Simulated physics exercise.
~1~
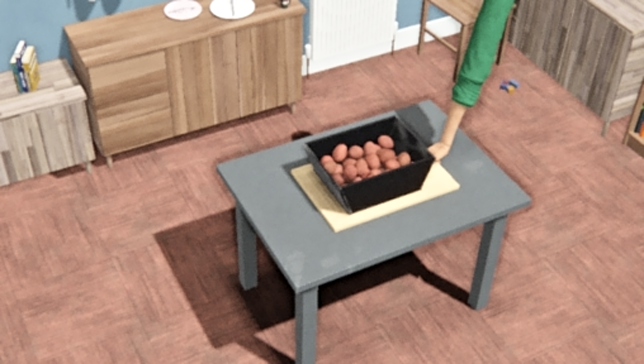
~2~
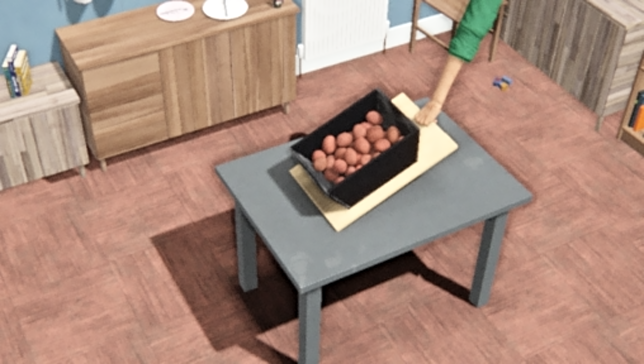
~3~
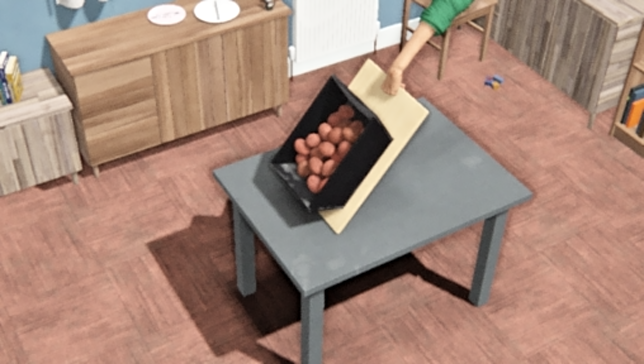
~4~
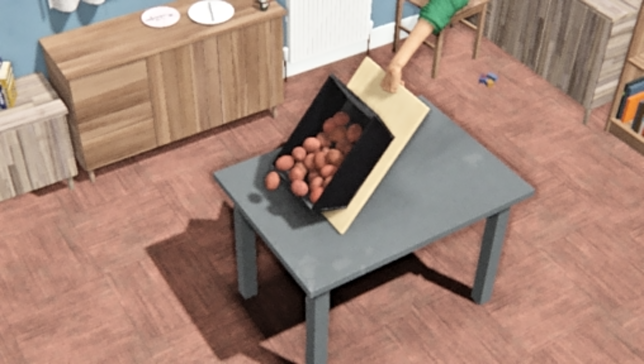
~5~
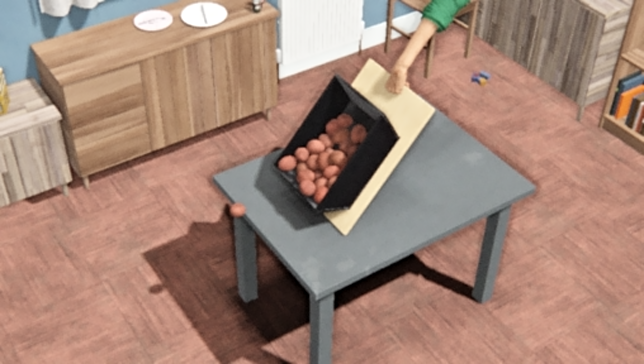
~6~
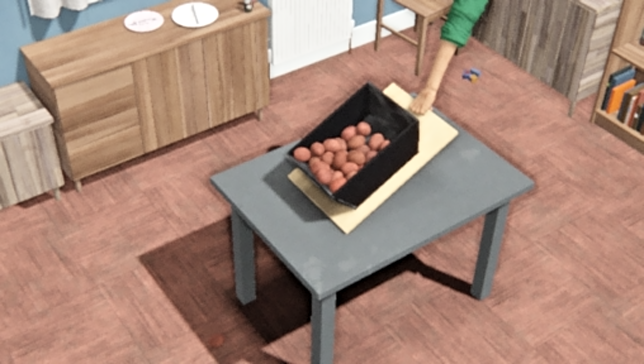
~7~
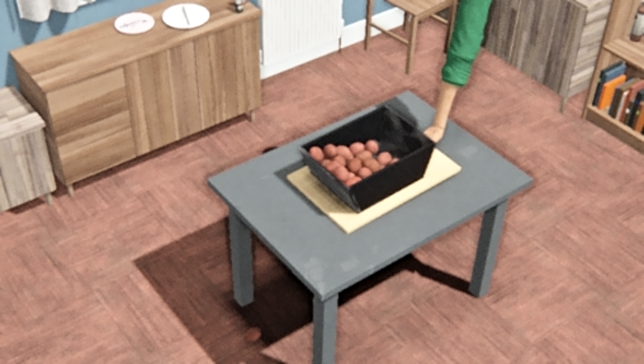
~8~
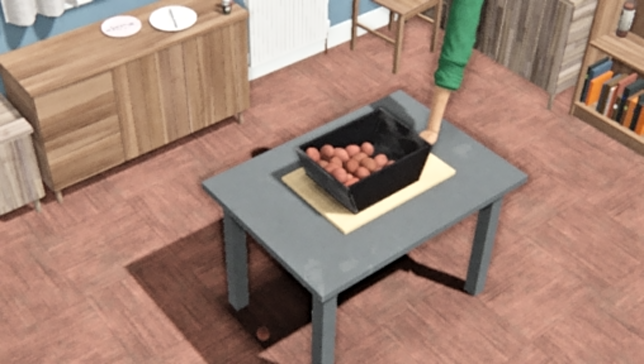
At first, a black tray heaped with red potatoes sits on a pale board on a grey table, with a green-sleeved arm reaching to its right end. The hand lifts the right side of the board, and board and tray tip steeply toward the left. The potatoes crowd down to the low end, and one slips over the edge and drops past the table's left side. The hand then lowers the board until it lies flat again. The fallen potato ends on the floor in the table's shadow, while the others remain in the tray.
